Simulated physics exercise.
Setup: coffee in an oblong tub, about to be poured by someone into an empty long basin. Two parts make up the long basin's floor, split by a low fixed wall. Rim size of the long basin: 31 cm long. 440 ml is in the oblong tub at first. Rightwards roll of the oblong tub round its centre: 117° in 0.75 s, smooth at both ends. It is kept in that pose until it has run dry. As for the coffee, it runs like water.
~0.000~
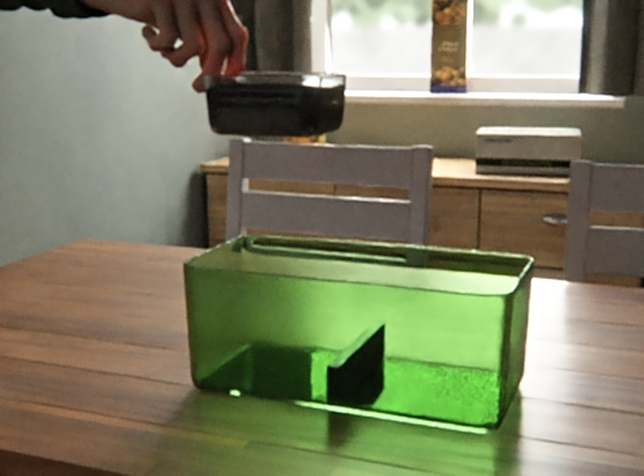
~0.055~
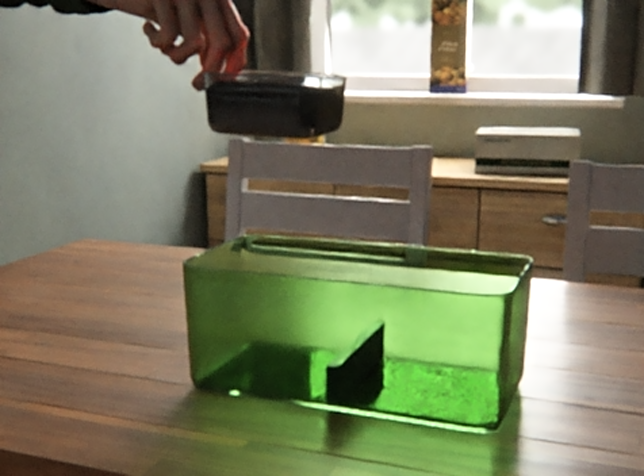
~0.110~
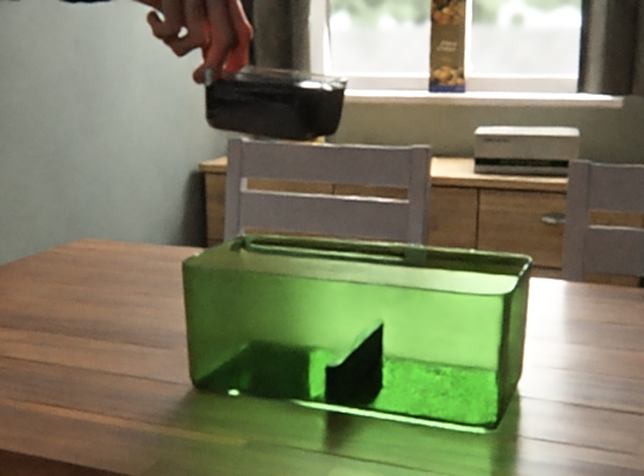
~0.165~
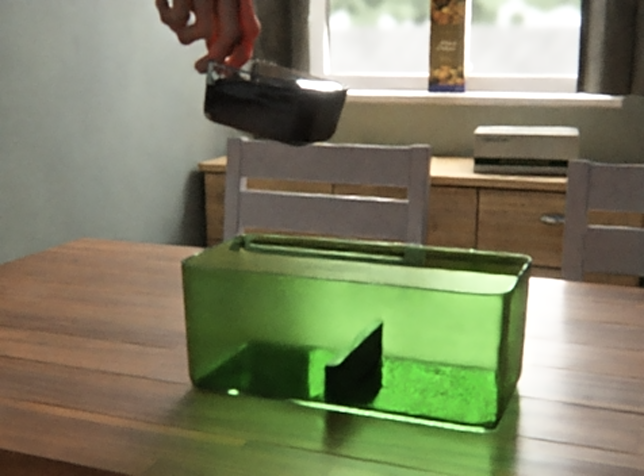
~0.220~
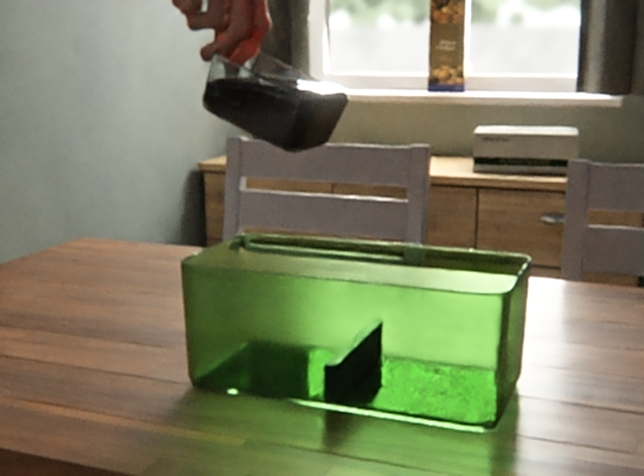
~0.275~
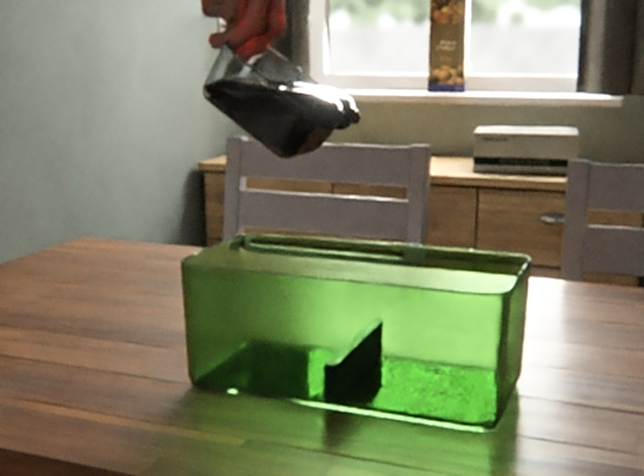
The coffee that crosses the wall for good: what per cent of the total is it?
It is about 80 per cent of the total.
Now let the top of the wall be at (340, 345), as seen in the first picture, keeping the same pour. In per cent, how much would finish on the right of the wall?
In that case, some 80 percent.
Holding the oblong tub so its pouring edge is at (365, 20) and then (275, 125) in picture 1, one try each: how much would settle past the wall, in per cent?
85 then 5 %.
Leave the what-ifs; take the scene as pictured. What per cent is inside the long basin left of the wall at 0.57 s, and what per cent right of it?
Around 1 percent on the left and 56 on the right.
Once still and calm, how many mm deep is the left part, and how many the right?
Depths at rest: Left around 4 mm, right around 16 mm.
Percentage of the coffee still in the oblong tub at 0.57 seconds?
Near 9 in a hundred.
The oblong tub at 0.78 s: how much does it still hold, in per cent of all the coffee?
Remaining share: Approx. 0 %.
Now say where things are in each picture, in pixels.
Tilt 0°; pouring edge (333, 77); surface from (228, 83) to (333, 84); the long basin's rim runs from (215, 250) to (522, 277); the wall's top is at (358, 344), in the first picture.
Tilt 2°; pouring edge (333, 78); surface from (227, 82) to (333, 85), in the second picture.
Tilt 6°; pouring edge (334, 83); surface from (228, 81) to (333, 87), in the third picture.
Tilt 13°; pouring edge (335, 91); surface from (228, 79) to (336, 87), in the fourth picture.
Tilt 23°; pouring edge (335, 102); surface from (228, 81) to (336, 92); 3 per cent is over the edge, in the fifth picture.
Tilt 35°; pouring edge (334, 116); surface from (226, 80) to (325, 96); 10 per cent is over the edge, in the sixth picture.
After 0.57 s the tilt is 101° and 9 per cent is still to pour, 1 is left of the wall and 55 right of it.
After 0.78 s the tilt is 117° and 0 per cent is still to pour, 16 is left of the wall and 80 right of it.
After 1.01 s the tilt is 117° and 0 per cent is still to pour, 19 is left of the wall and 80 right of it.
After 1.25 s the tilt is 117° and 0 per cent is still to pour, 19 is left of the wall and 80 right of it.
In the end 19 per cent lies left of the wall, 80 right of it and 1 outside.
